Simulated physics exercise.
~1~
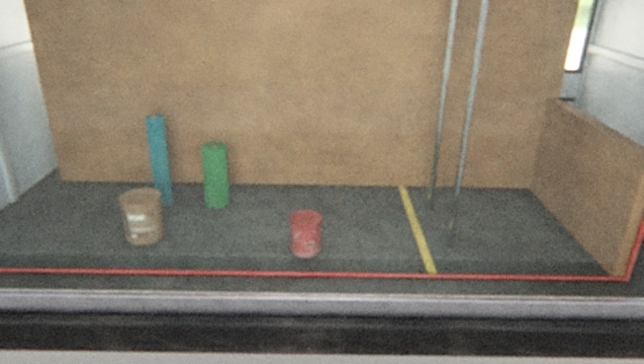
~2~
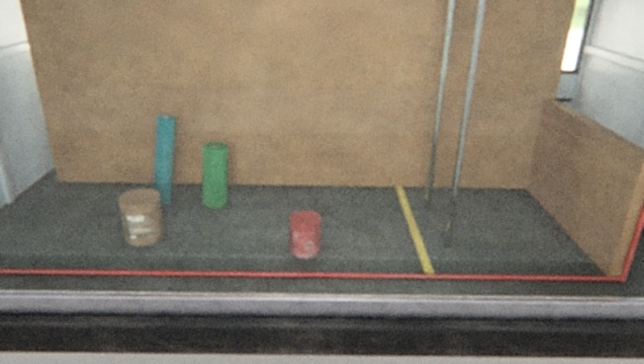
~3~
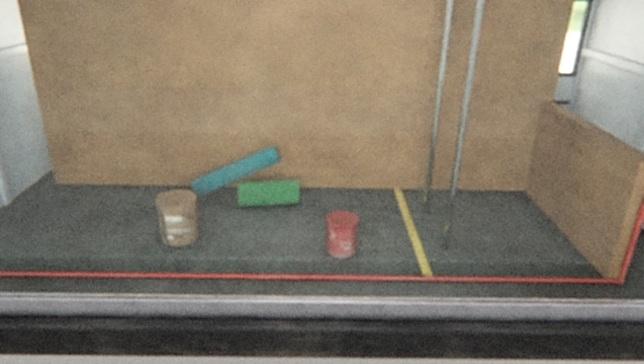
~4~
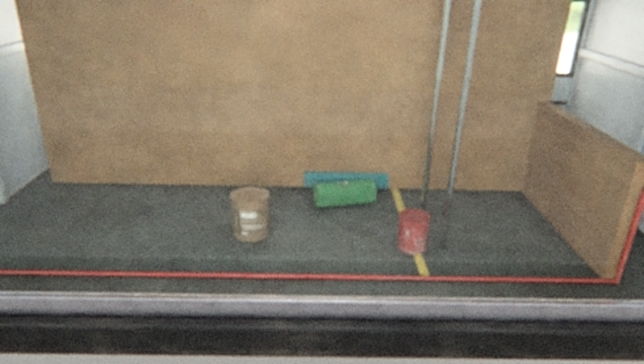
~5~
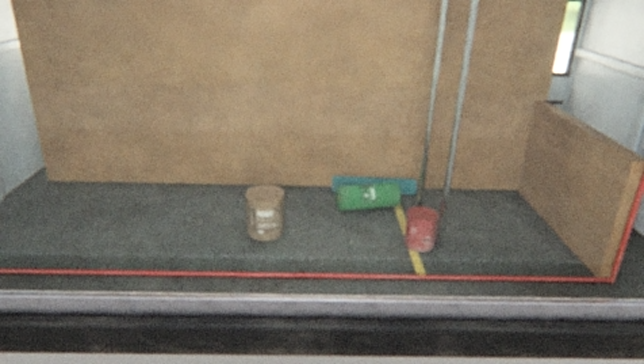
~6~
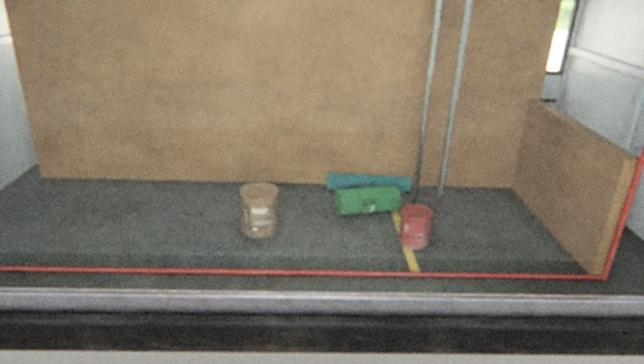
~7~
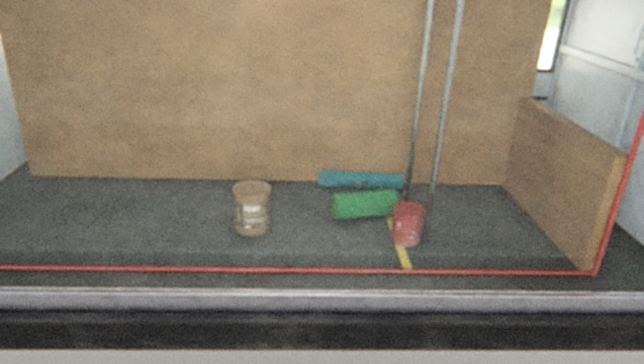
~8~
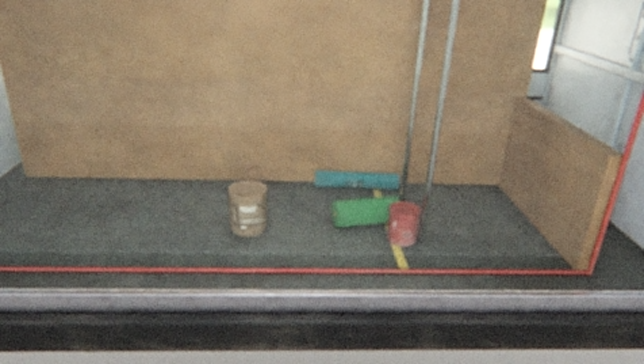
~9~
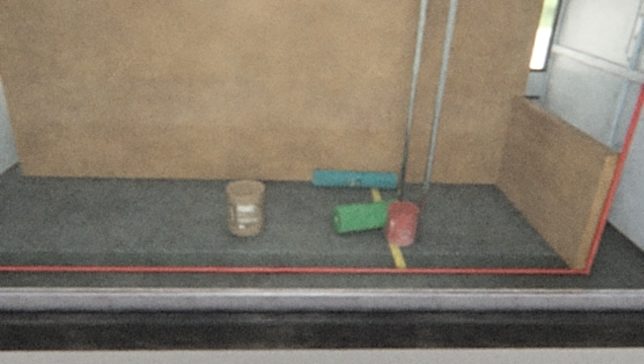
On the floor of a bus, two upright rolls, teal and green, toppled and moved right along with a brown bucket and a red bucket; the red one reached the yellow line, while the rolls and brown bucket stopped short of it.
